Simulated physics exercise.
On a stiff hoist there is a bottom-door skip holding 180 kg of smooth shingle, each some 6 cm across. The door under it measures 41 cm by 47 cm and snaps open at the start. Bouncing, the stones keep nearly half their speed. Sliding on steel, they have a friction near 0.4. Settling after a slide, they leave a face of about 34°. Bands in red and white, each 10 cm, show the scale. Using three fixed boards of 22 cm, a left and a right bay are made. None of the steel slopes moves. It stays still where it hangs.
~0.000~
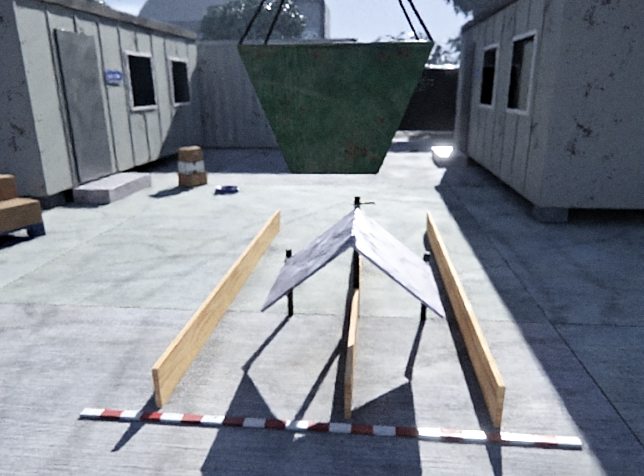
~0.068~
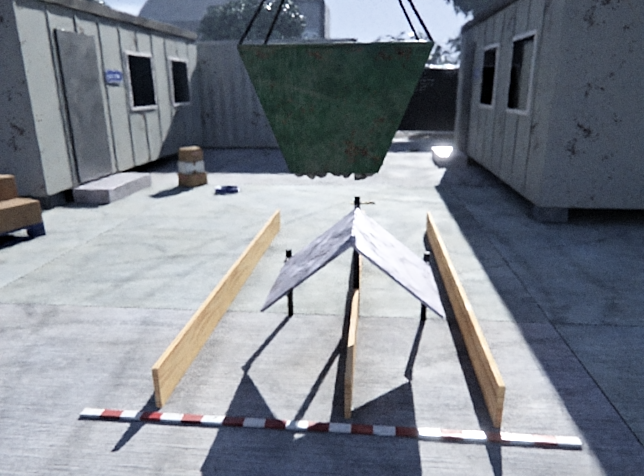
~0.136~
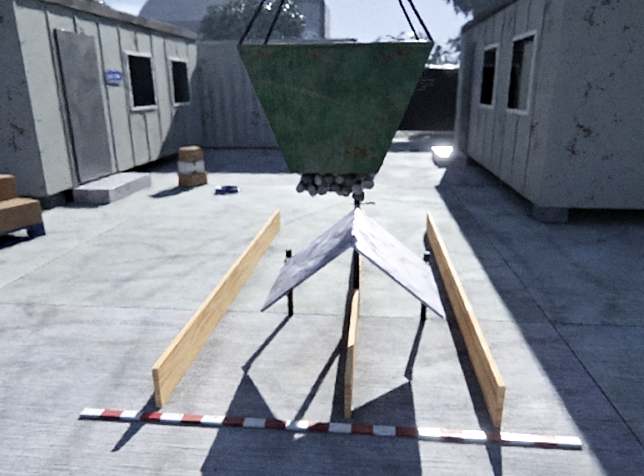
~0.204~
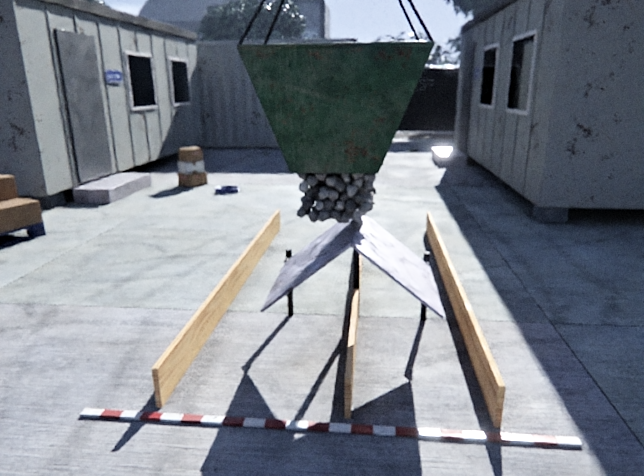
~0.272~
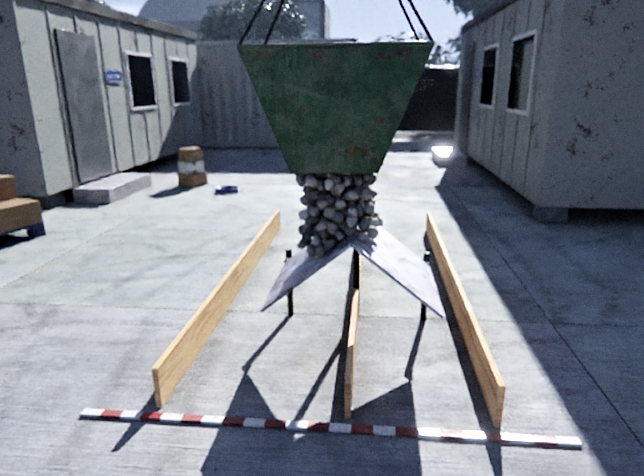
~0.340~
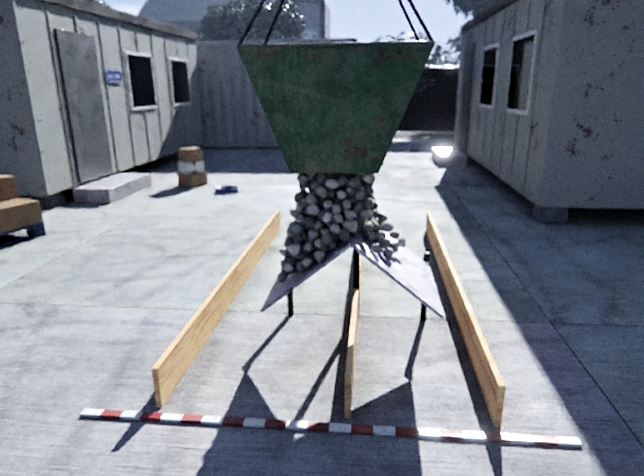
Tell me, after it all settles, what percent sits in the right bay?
I'd put it at about 14 percent.
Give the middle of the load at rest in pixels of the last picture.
They end up centred close to (244, 344).
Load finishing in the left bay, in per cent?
75 per cent.
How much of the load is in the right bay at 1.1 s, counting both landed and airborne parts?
At that moment: About 15 %.
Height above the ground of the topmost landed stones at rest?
The topmost stones rest about 24 cm above the ground.
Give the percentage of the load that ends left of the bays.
Approx 0 % of the load.
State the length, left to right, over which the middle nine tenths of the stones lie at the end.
It spans roughly 200 centimetres.
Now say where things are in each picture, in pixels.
In the first frame, the outlet is at (334, 163); nothing has dropped yet.
In the second frame, the outlet is at (334, 163); 4 % is out.
The third frame shows outlet at (334, 163), the stream shows down to (343, 188); 88 % still inside.
The fourth frame shows outlet at (334, 163), the stream shows down to (343, 214); 76 % still inside.
The fifth frame shows outlet at (334, 163), the stream shows down to (321, 238); 63 % still inside.
The sixth frame shows outlet at (334, 163), the stream shows down to (292, 260); 47 % still inside.
After 0.7 s, 0 % in the bottom-door skip, 43 % on the steel, 46 % falling or lying in the left bay, 10 % falling or lying in the right bay, 2 % falling or lying right of the bays; the stones farthest right are at (497, 328).
After 1.1 s, 0 % in the bottom-door skip, 2 % on the steel, 1 % falling or lying left of the bays, 74 % falling or lying in the left bay, 14 % falling or lying in the right bay, 10 % falling or lying right of the bays; the stones farthest right are at (588, 355).
After 1.7 s, 0 % in the bottom-door skip, 1 % falling or lying left of the bays, 75 % falling or lying in the left bay, 14 % falling or lying in the right bay, 10 % falling or lying right of the bays.
After 2.6 s, 0 % in the bottom-door skip, 1 % falling or lying left of the bays, 75 % falling or lying in the left bay, 14 % falling or lying in the right bay, 10 % falling or lying right of the bays.
After 4.5 s, 0 % in the bottom-door skip, 1 % left of the bays, 75 % in the left bay, 14 % in the right bay, 10 % right of the bays.
